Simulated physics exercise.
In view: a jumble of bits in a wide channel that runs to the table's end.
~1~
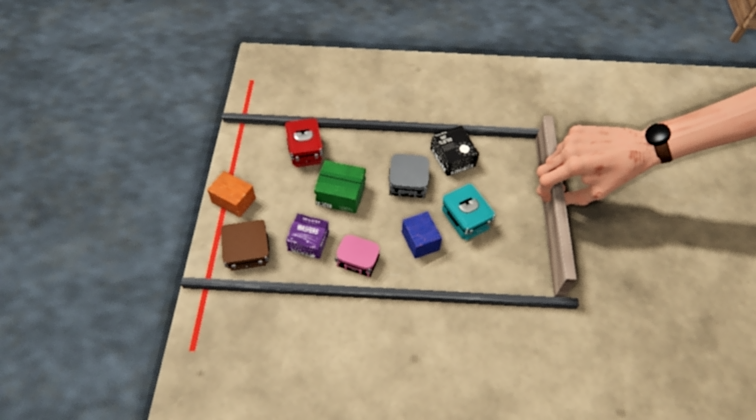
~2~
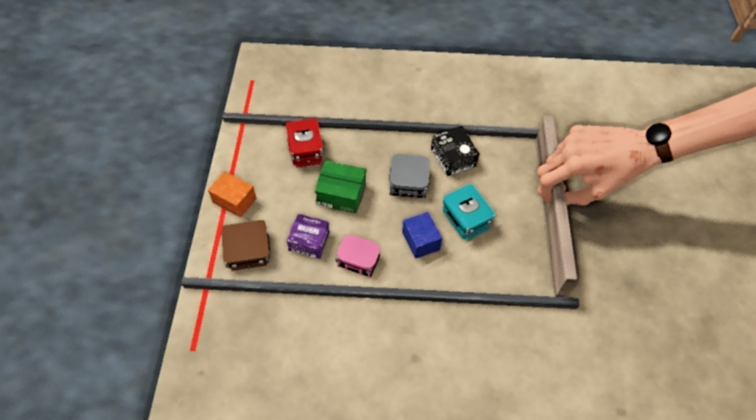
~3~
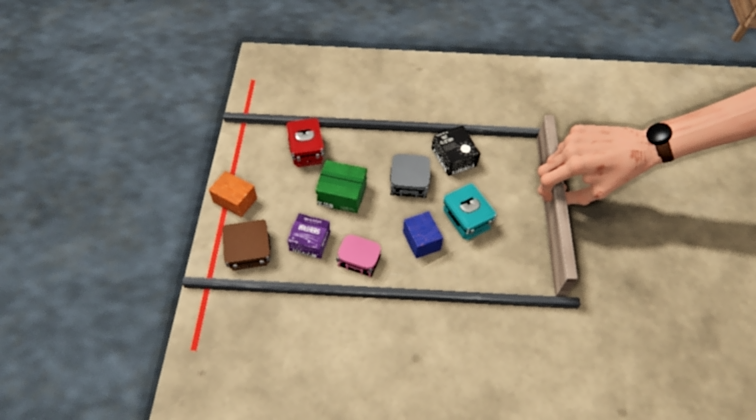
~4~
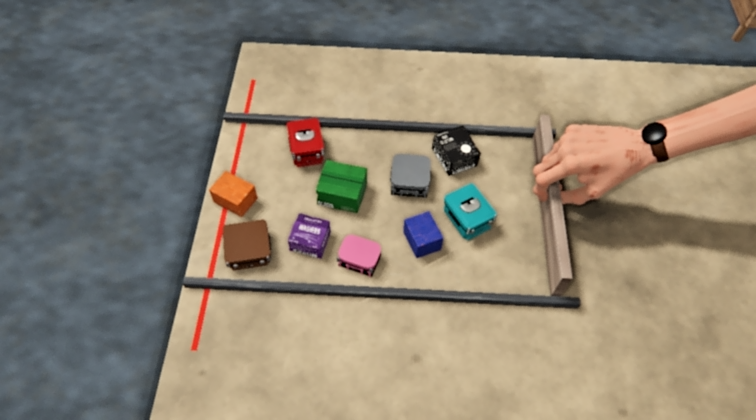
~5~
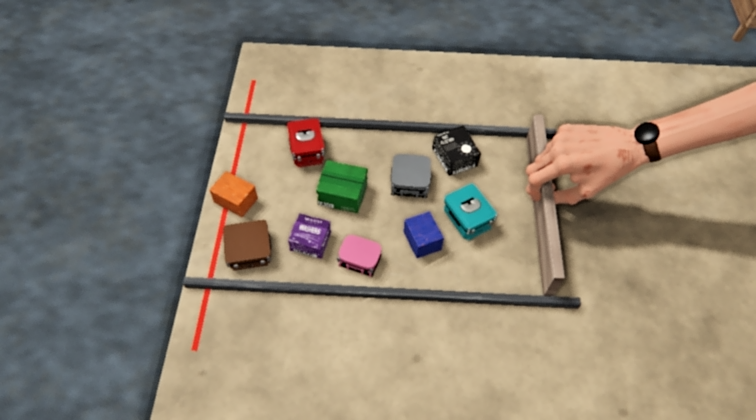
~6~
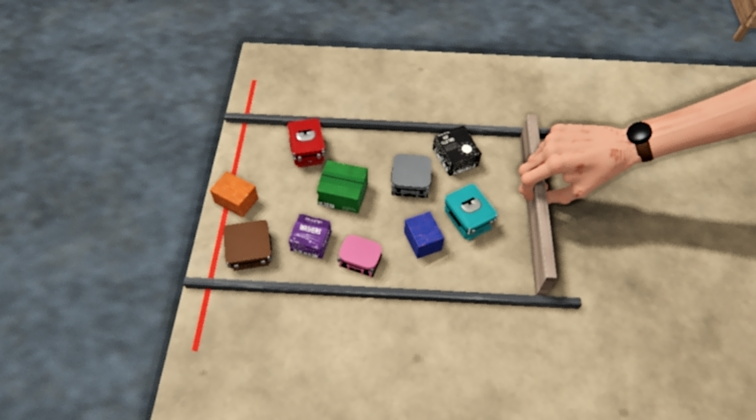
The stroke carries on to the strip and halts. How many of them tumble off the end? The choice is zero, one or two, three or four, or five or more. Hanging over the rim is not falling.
The number that fall off is five or more.
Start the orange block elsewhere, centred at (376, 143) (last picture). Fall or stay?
It tumbles off.
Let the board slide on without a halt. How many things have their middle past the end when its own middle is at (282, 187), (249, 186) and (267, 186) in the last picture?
In that order 2, 5 and 2.
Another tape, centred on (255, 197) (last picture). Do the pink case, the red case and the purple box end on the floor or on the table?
The pink case holds on, the red case falls, the purple box drops off.
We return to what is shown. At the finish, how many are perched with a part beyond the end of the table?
That would be 4.
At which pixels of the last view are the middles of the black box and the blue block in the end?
The black box stops around (224, 131); the blue block around (199, 235).
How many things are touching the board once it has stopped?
The number is 4.
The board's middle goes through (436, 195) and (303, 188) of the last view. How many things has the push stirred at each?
First 4, then 10.
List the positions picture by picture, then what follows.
In the first frame, orange block (232, 194); brown case (246, 246); red case (304, 143); board (554, 202); tape (226, 196).
In the second frame, brown case (246, 246); black box (455, 151).
In the third frame, red case (306, 143); pink case (359, 256).
In the fourth frame, orange block (234, 194); blue block (423, 235).
In the fifth frame, brown case (248, 246); green box (342, 187).
In the sixth frame, orange block (235, 194); brown case (248, 246); red case (307, 143); board (536, 200); tape (229, 196).
Soon after, none off yet; orange block at rest near (235, 194); brown case at rest near (248, 246); red case at rest near (307, 143).
After that, none off yet; orange block at rest near (235, 194); brown case at rest near (248, 246); red case displaced a little near (293, 136).
And then, one off so far; orange block on its side near (182, 225); brown case tilting well over near (173, 250); red case displaced well along near (230, 133).
In the end, the number that fall off is five or more; gone, grey case, green box, purple box, red case, brown case and orange block.
